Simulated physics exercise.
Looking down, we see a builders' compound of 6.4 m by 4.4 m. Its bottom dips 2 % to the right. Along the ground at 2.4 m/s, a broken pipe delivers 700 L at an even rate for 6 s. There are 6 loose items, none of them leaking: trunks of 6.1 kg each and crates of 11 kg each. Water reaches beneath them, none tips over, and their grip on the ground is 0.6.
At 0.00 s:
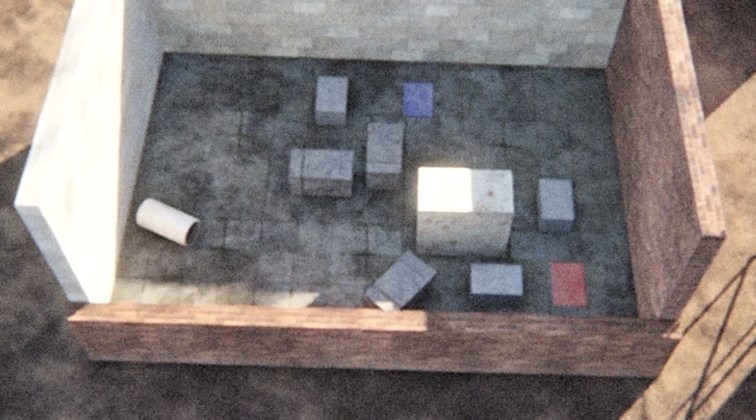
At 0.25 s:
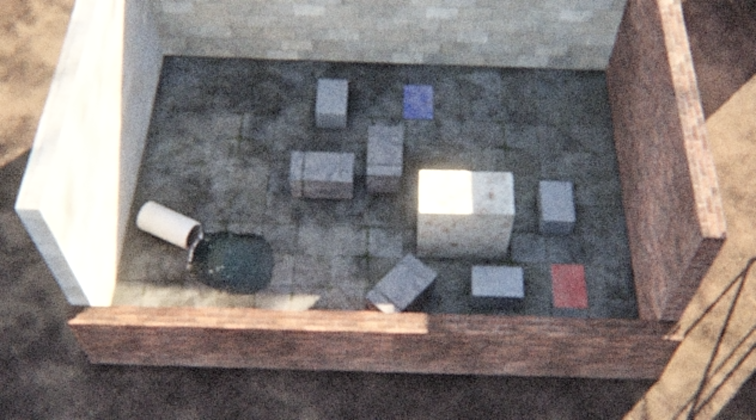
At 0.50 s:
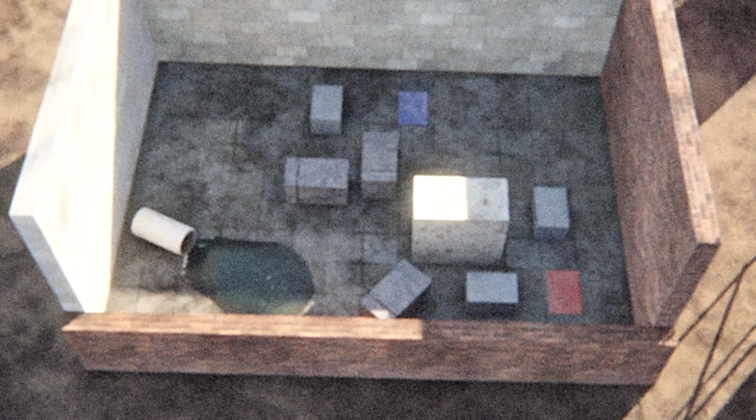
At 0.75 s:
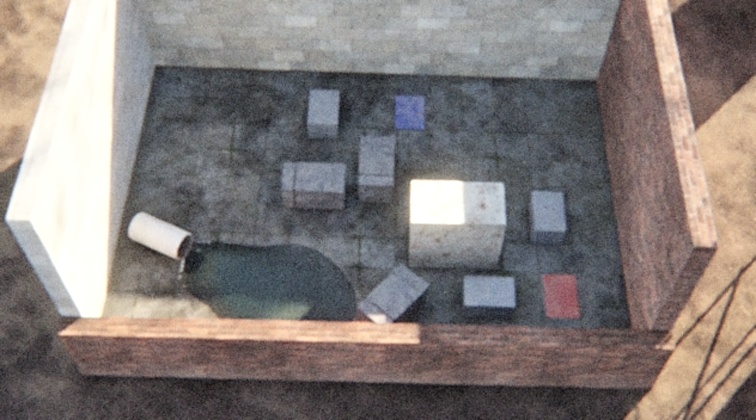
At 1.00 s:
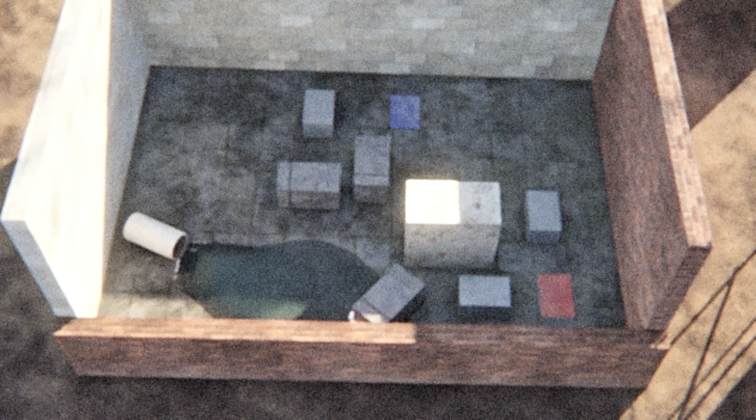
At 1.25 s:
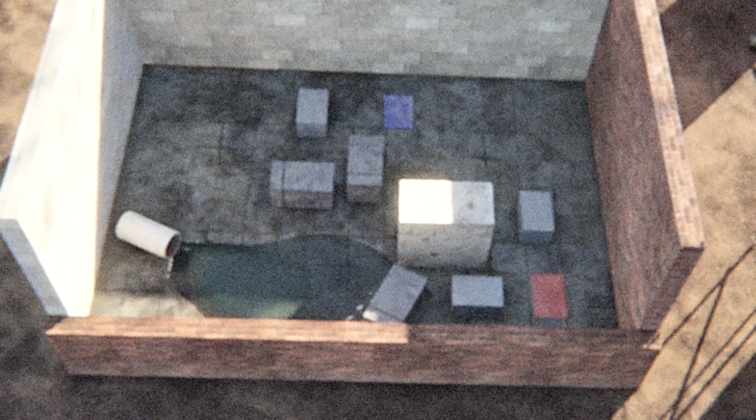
We see a walled yard from above, with grey blocks and red and blue patches on its floor, as dark water spreads rightward from a white pipe, reaches a tilted block near the front wall and shifts it slightly.
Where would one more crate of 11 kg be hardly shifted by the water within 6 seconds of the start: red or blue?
It would be on the blue patch.
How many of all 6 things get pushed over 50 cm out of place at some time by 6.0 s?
2.
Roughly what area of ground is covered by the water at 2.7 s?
7.5 m2.
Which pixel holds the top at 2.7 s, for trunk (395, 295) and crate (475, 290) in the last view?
I'd say close to (484, 297) and close to (522, 281).
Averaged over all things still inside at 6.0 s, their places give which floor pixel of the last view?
Centred roughly on (436, 195).
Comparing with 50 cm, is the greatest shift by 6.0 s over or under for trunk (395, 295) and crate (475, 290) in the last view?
First above it, second above it.
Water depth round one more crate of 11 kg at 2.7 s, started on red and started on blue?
Depth in order asked: 3 cm, then 0 cm.
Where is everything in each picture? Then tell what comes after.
A trunk at (400, 283), on the bottom; a trunk at (384, 148) rests on the ground; the red patch at (569, 284); the blue patch at (418, 100); water covers 0.0 m2; 0 of 6 have shifted, in the first frame.
A trunk at (401, 286) rests on the ground; a trunk at (384, 150) rests on the ground; the red patch at (570, 286); the blue patch at (418, 102); 0.7 m2 under water; 0 of 6 have shifted, in the second frame.
A trunk at (396, 292), on the bottom; a trunk at (379, 156) rests on the ground; the red patch at (564, 292); the blue patch at (413, 108); water covers 1.4 m2; 0 of 6 have shifted, in the third frame.
A trunk at (393, 296), on the bottom; a trunk at (376, 160), on the bottom; the red patch at (561, 296); the blue patch at (410, 113); water covers 2.3 m2; 0 of 6 have shifted, in the fourth frame.
A trunk at (388, 296), on the bottom; a trunk at (371, 160) rests on the ground; the red patch at (557, 296); the blue patch at (405, 112); water covers 3.0 m2; 0 of 6 have shifted, in the fifth frame.
A trunk at (395, 297) rests on the ground, 17 cm from its start; a trunk at (365, 160) rests on the ground; the red patch at (549, 296); the blue patch at (399, 112); water covers 3.6 m2; 1 of 6 have shifted, in the sixth frame.
After 1.8 s on red it would be 0 cm off in 0 cm of water; on blue it would be 0 cm off in 0 cm of water.
After 2.7 s on red it would be 7 cm off in 3 cm of water; on blue it would be 0 cm off in 0 cm of water.
After 4.2 s on red it would be 73 cm off in 11 cm of water; on blue it would be 0 cm off in 0 cm of water.
After 6.0 s on red it would be 243 cm off in 4 cm of water; on blue it would be 0 cm off in 0 cm of water.
